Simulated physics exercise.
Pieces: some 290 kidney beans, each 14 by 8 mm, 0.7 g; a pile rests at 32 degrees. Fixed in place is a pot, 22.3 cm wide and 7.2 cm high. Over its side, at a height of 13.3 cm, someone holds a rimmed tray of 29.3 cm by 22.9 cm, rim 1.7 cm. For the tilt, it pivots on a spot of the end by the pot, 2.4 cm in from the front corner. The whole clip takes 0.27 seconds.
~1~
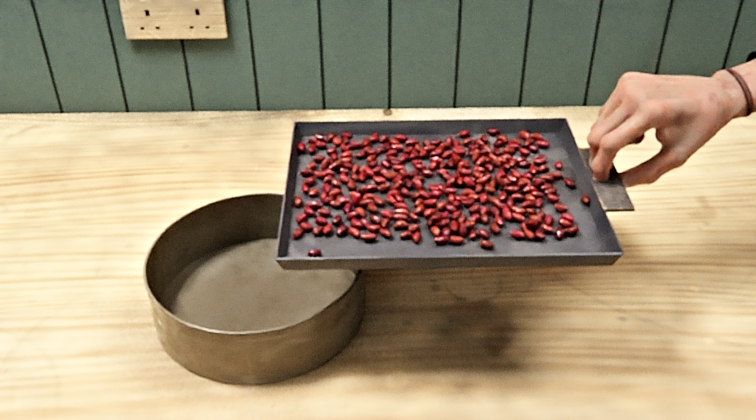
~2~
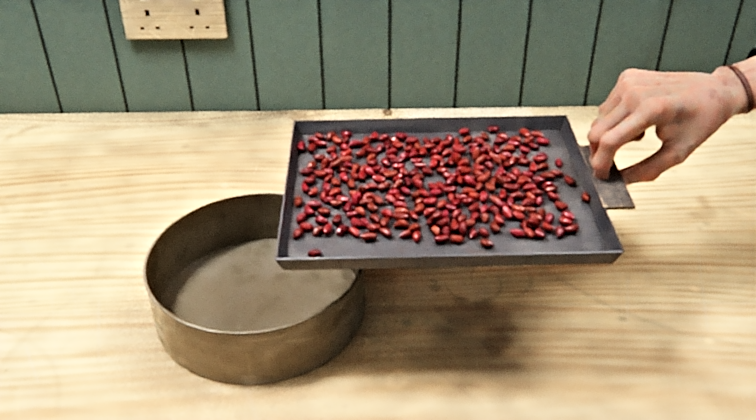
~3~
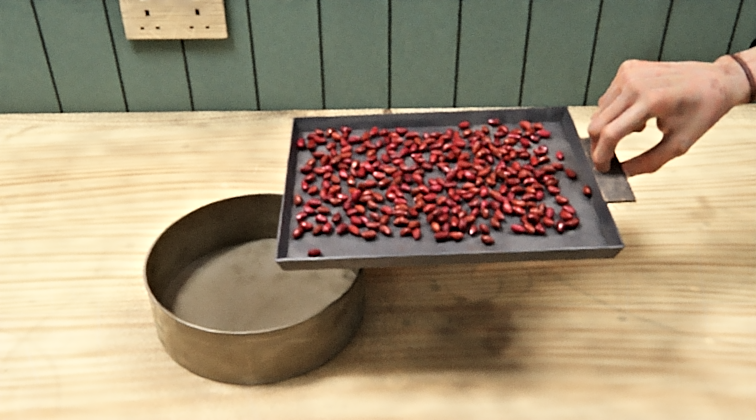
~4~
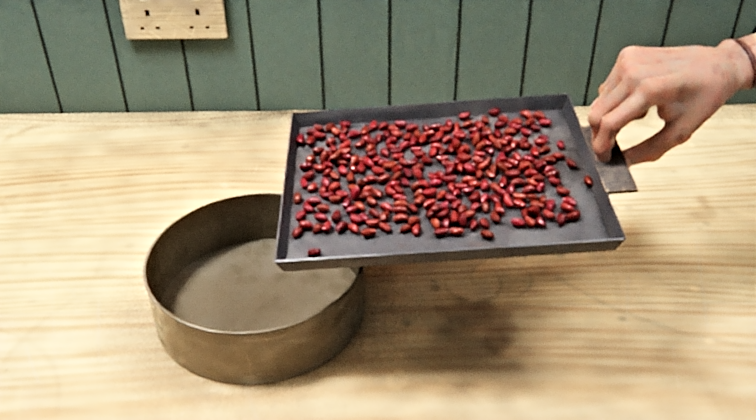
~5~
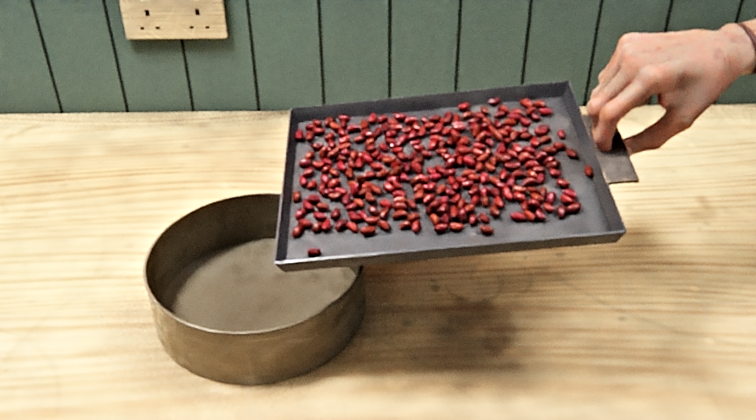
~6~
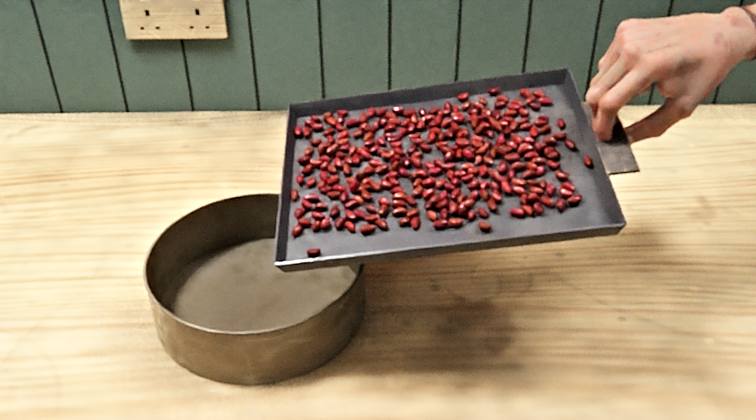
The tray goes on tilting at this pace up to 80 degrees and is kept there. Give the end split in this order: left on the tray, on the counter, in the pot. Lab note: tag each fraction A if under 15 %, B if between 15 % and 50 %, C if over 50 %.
Left on the tray = A, counter = C, pot = B.
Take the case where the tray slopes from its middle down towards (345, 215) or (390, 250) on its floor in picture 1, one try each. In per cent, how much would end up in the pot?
I'd put it at about 80 per cent for the first tilt and about 10 per cent for the second.
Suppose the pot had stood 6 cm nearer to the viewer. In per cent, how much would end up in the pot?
I'd say some 95 per cent would end up there.
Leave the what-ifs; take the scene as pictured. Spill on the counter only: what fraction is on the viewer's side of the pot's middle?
Roughly 100 percent of the spill.
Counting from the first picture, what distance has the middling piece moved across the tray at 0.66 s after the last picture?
Roughly 10 cm.
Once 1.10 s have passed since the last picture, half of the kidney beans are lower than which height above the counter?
The halfway line is at about 16 cm.
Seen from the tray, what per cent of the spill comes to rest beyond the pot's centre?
50 per cent.
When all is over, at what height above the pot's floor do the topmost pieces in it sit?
Top level: Approx. 2.0 cm.
Then, 0.66 s after the last picture, tilt 43 degrees; the tray holds 100 %, the pot 0 %.
Then, 1.10 s after the last picture, tilt 65 degrees; the tray holds 75 %, the pot 10 %.
Then, 1.61 s after the last picture, tilt 80 degrees; the tray holds 5 %, the pot 35 %.
In the end, tray 0 %, counter 60 %, pot 35 %.
